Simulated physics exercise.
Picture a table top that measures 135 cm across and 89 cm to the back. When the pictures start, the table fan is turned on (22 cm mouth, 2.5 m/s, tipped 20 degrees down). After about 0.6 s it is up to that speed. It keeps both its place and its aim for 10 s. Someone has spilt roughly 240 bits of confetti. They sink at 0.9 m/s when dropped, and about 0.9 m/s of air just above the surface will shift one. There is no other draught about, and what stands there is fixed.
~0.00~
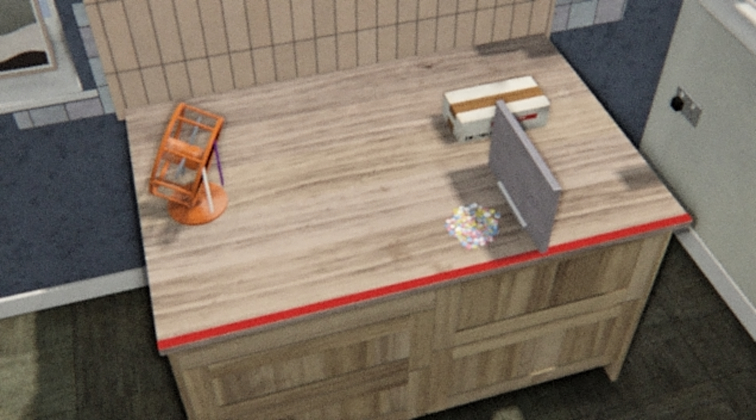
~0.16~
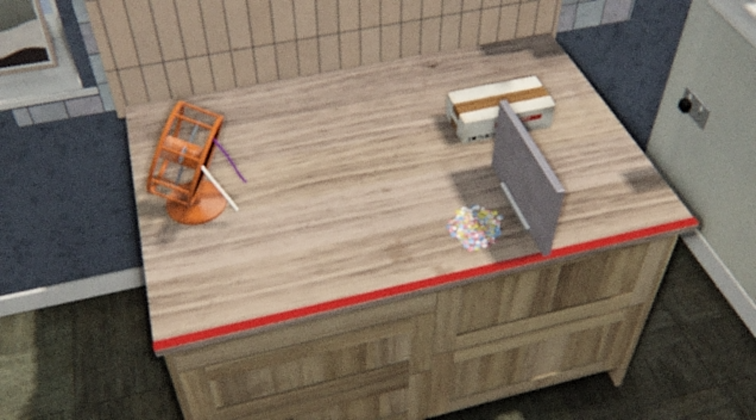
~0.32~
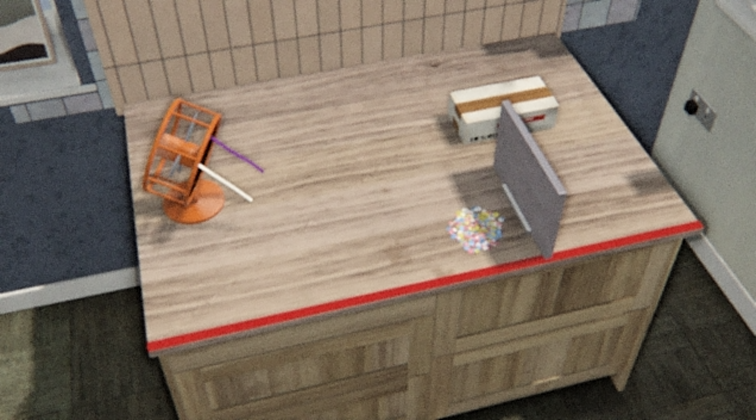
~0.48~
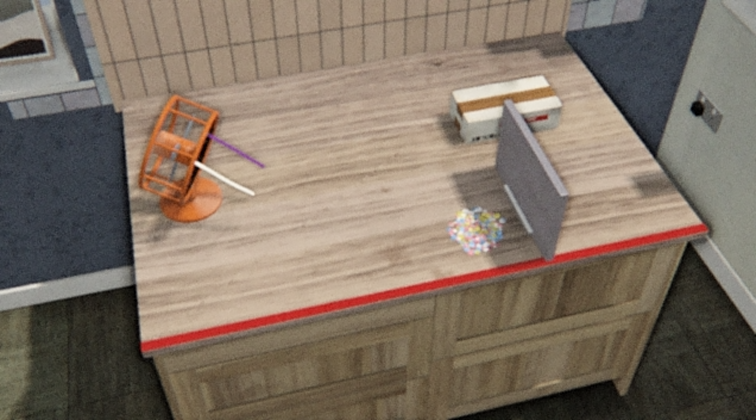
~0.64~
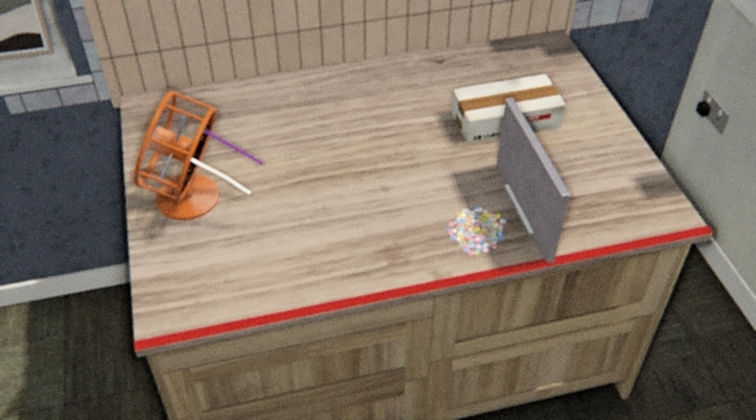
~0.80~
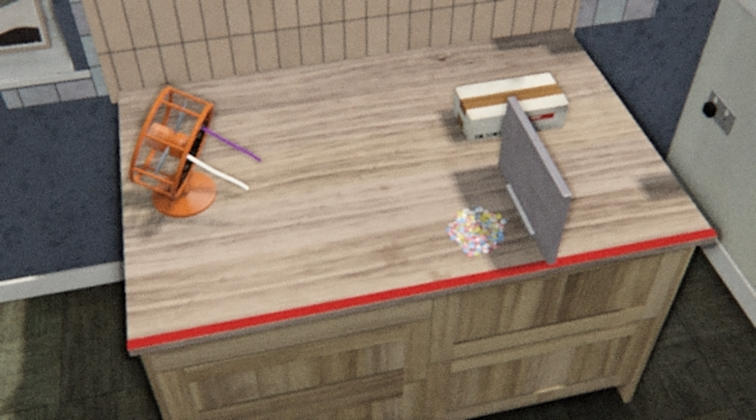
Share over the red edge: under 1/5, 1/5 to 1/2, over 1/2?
That share forms a majority.
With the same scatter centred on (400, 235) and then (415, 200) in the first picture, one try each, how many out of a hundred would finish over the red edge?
Near 100 % for the first and near 50 % for the second.
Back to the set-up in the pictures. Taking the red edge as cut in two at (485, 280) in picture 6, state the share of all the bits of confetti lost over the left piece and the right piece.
Estimate: Left ~ 0 %; right ~ 100 %.
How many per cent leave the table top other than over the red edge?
Estimated share: Around 0 %.
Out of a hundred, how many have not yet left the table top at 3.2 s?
Some 0 per cent at that time.
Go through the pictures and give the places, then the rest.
In the first picture, the middle of the bits of confetti is near (471, 226), none has stirred yet and the mouth of the table fan is at (187, 156).
In the second picture, the middle of the bits of confetti is near (473, 228), none has stirred yet and the red edge is centred on (445, 283).
In the third picture, the middle of the bits of confetti is near (474, 230), none has stirred yet, the top of a laptop is at (533, 144) and the top of a box is at (504, 99).
In the fourth picture, the middle of the bits of confetti is near (474, 231) and none has stirred yet.
In the fifth picture, the middle of the bits of confetti is near (474, 231) and none has stirred yet.
In the sixth picture, the middle of the bits of confetti is near (474, 231) and none has stirred yet.
After 2.0 s, 5 % are on the move or not yet settled, 97 % are over the red edge.
After 3.2 s, 0 % are on the move or not yet settled, 100 % are over the red edge.
After 5.5 s, 0 % are on the move or not yet settled, 100 % are over the red edge.
After 10.0 s, at the end, 100 % are over the red edge.
